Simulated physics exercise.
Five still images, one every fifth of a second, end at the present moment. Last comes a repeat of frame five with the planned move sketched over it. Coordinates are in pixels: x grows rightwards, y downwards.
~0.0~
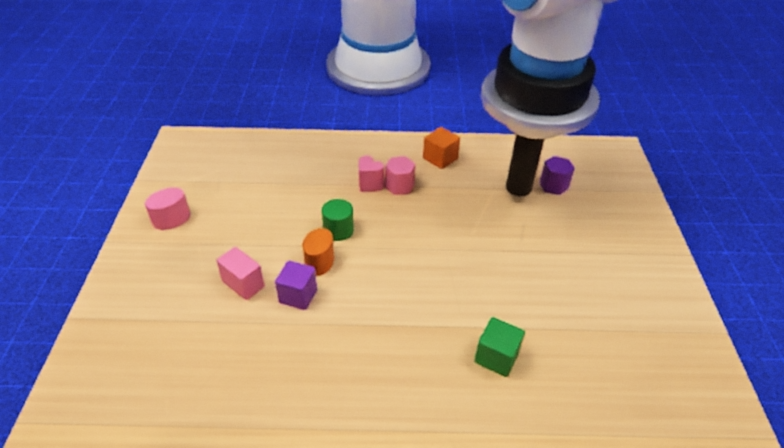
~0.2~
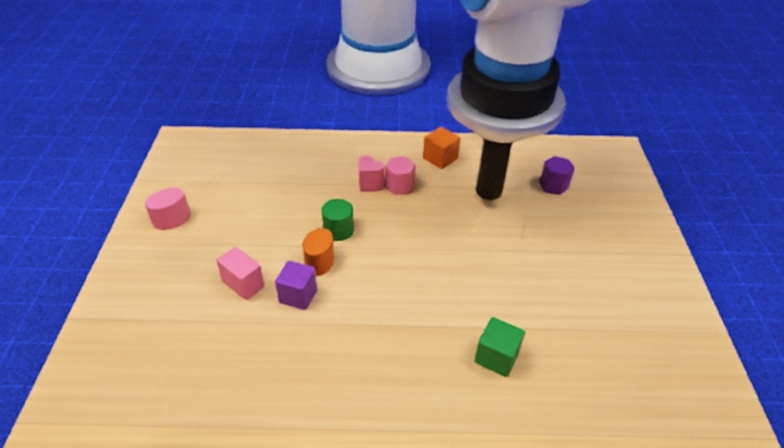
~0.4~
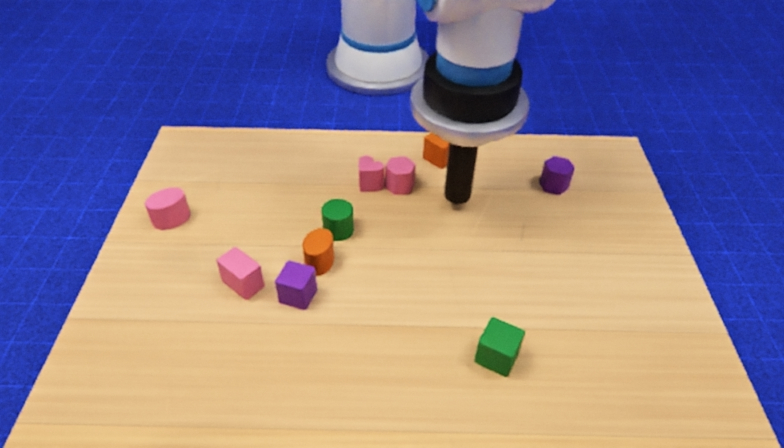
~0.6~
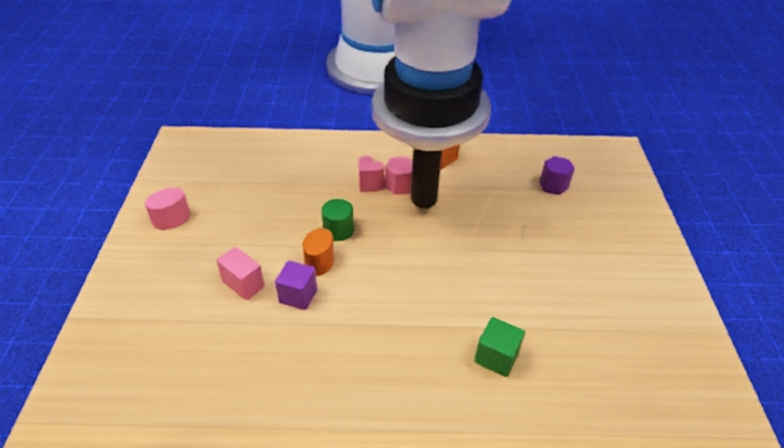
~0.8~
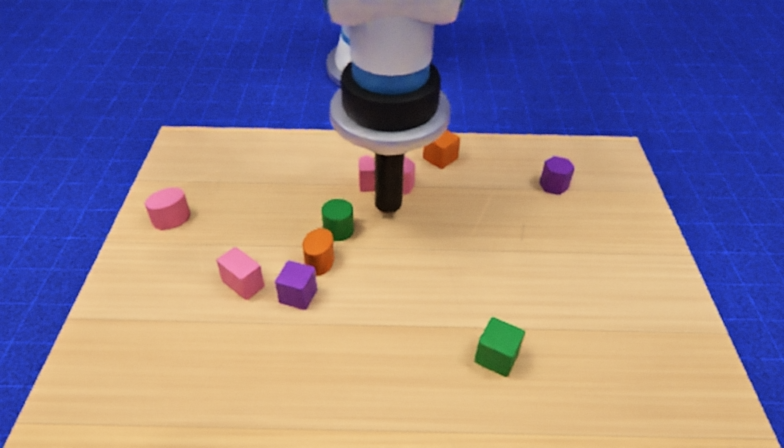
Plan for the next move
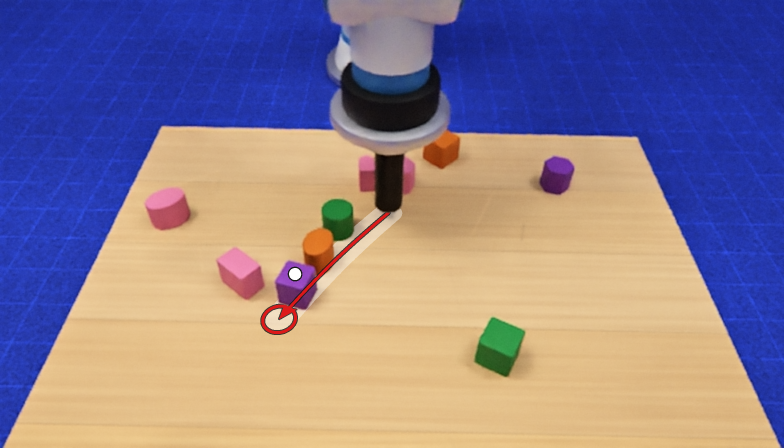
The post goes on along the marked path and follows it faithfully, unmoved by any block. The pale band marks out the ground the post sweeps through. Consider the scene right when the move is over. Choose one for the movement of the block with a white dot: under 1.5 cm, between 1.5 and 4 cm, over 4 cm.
By the end of the path, it will have gone past 4 cm.
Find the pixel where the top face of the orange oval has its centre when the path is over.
Roughly at (284, 251).
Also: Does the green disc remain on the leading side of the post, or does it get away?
Beside or behind, I predict.
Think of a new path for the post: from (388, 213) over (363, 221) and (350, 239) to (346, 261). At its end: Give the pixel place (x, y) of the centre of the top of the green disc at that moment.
The spot you're after is about (317, 217) in the image.
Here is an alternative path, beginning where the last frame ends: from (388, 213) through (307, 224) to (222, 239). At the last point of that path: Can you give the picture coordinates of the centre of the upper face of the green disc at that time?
At (297, 225).
Drawn move, from (388, 213) via (336, 260), ending at (279, 319); the dot is on the purple four-sided block.
On the path given first. One third of the way, post (352, 235); green disc (325, 212).
Two thirds of the way, post (316, 269); purple four-sided block (289, 279), turned 20° anticlockwise; orange oval (285, 251); green disc (324, 212).
At the end, post (277, 310); purple four-sided block (246, 316), turned 35° clockwise; orange oval (284, 251), turned 15° clockwise; green disc (324, 212); pink six-sided block still.
